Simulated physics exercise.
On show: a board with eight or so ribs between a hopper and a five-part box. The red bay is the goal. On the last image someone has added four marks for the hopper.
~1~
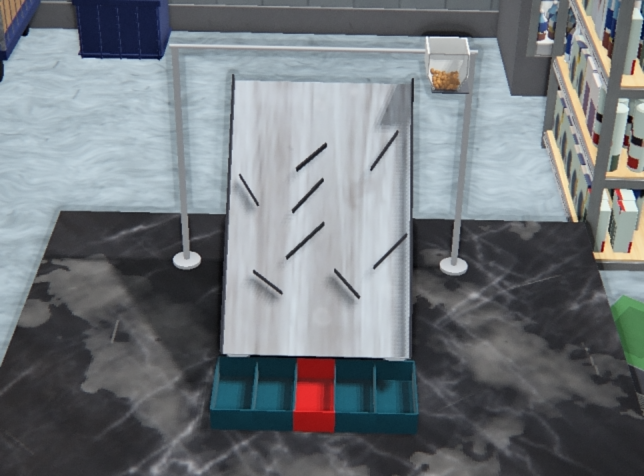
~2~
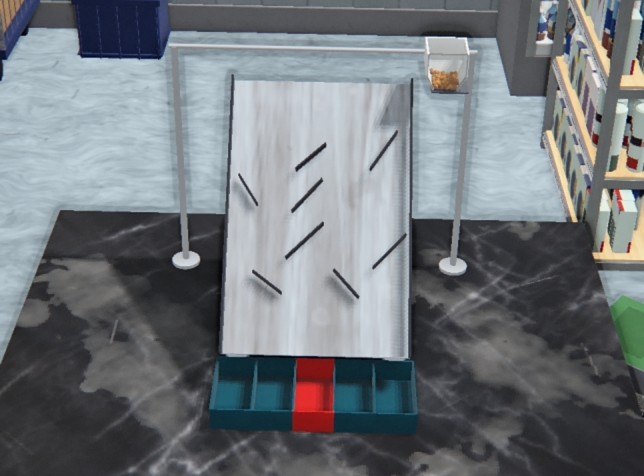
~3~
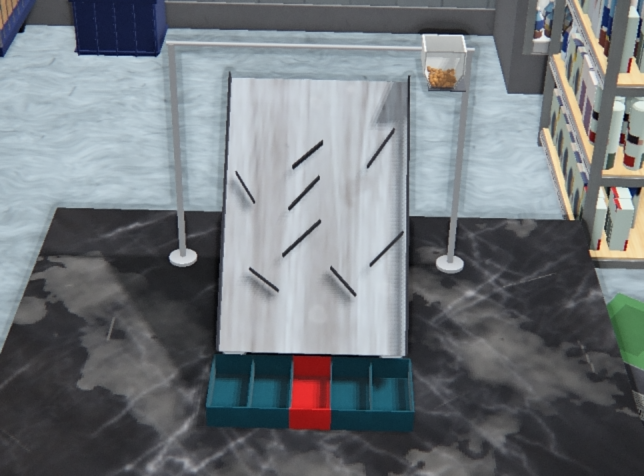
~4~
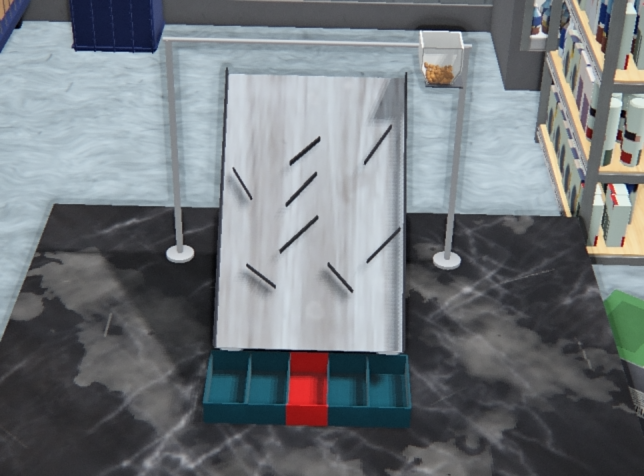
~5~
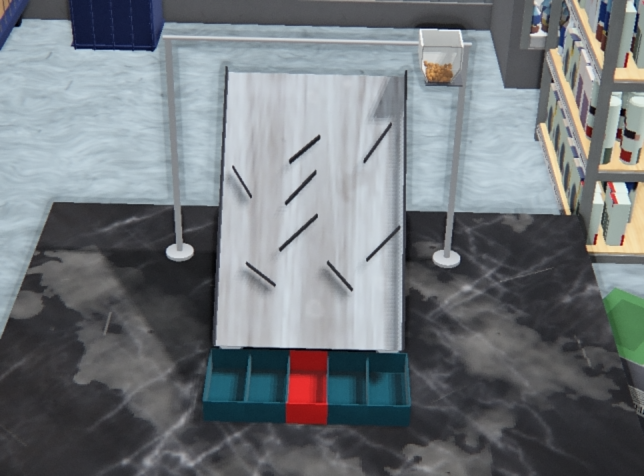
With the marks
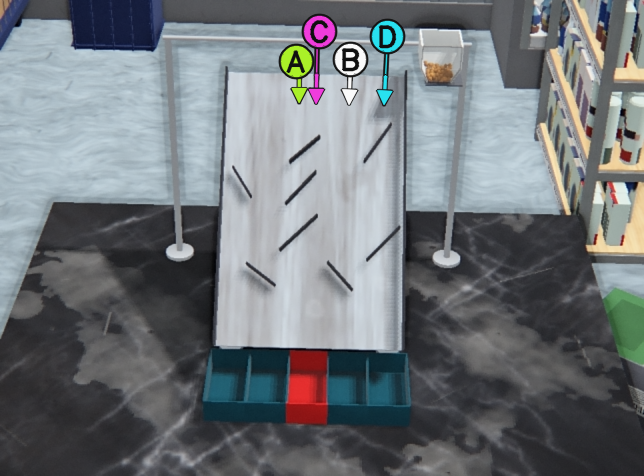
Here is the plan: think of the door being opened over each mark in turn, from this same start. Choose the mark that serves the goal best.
I would pick mark A.
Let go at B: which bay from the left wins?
It is the fifth one.
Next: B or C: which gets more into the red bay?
C.
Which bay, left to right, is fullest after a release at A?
The third from the left.
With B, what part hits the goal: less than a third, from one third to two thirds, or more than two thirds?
Less than a third.
On the marked copy, mark A meets the board at (299, 97); mark B meets the board at (349, 99); mark C meets the board at (316, 98); mark D meets the board at (384, 99).
With A, about two thirds in the red bay, about a third in other bays.
With B, a small part in the red bay, most in other bays.
With C, about a third in the red bay, about two thirds in other bays.
With D, about a quarter in the red bay, about two thirds in other bays, a small part held on the board.
